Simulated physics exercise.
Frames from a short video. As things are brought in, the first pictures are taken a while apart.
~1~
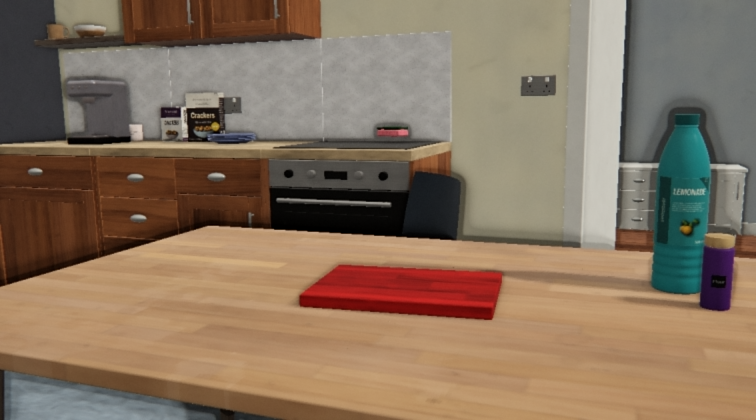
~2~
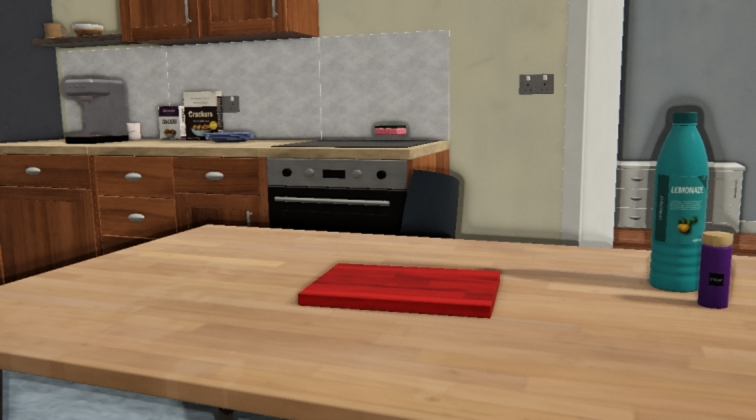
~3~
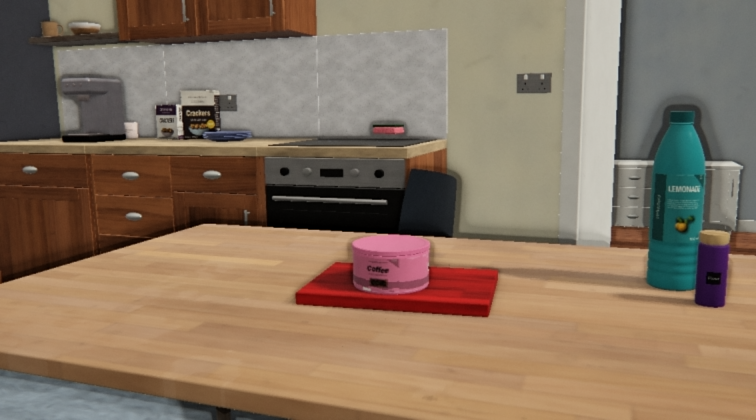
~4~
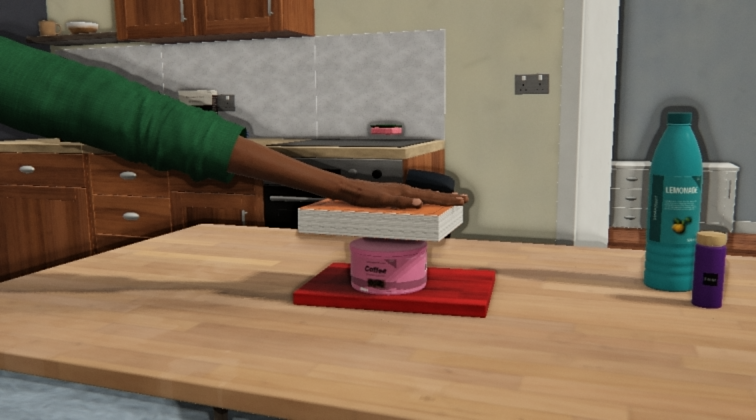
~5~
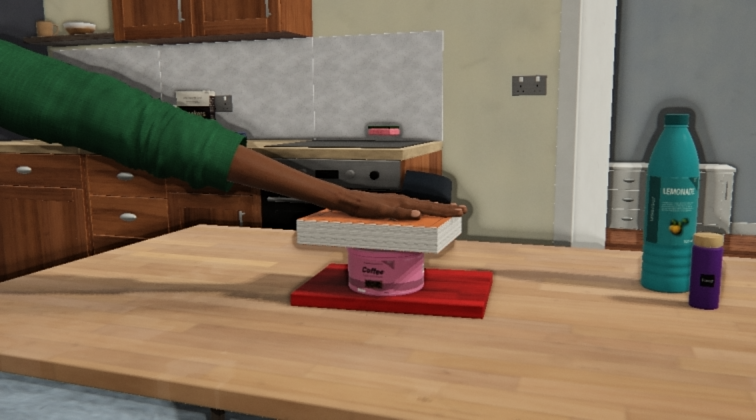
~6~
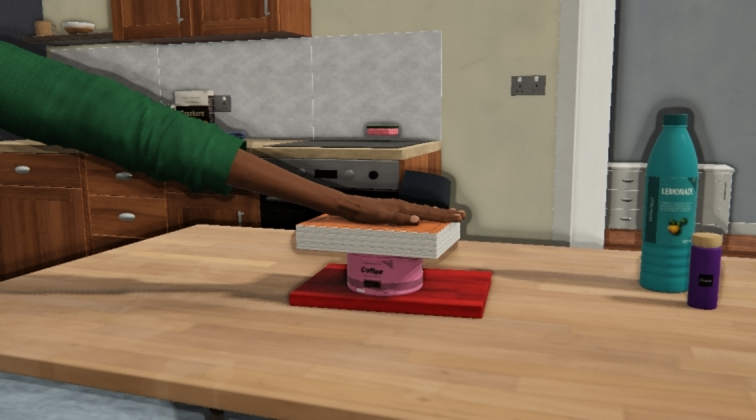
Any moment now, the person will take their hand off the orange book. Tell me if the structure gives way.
The pile will stay secure.
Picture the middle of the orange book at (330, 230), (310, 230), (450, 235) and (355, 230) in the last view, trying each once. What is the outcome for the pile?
Going through the four cases in order, the pile tumbles down, then tumbles down, then tumbles down, and finally stands firm.
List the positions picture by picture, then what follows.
In the first picture, the last thing is not in view yet; purple shaker (717, 272).
In the second picture, the last thing is not in view yet.
In the third picture, the last thing is not in view yet; purple shaker (712, 269).
In the fourth picture, coming down; orange book (383, 216); pink tub (389, 264).
In the fifth picture, coming down; orange book (382, 227); purple shaker (706, 271).
In the sixth picture, in place under the hand; orange book (381, 232); pink tub (385, 265).
Then, 0.60 s past the last view, nothing moves.
Then, 1.50 s past the last view, orange book resting near (381, 232).
Finally, all 5 still in place. Final places as the last picture's camera would see them, orange book near (381, 232). The pile holds.
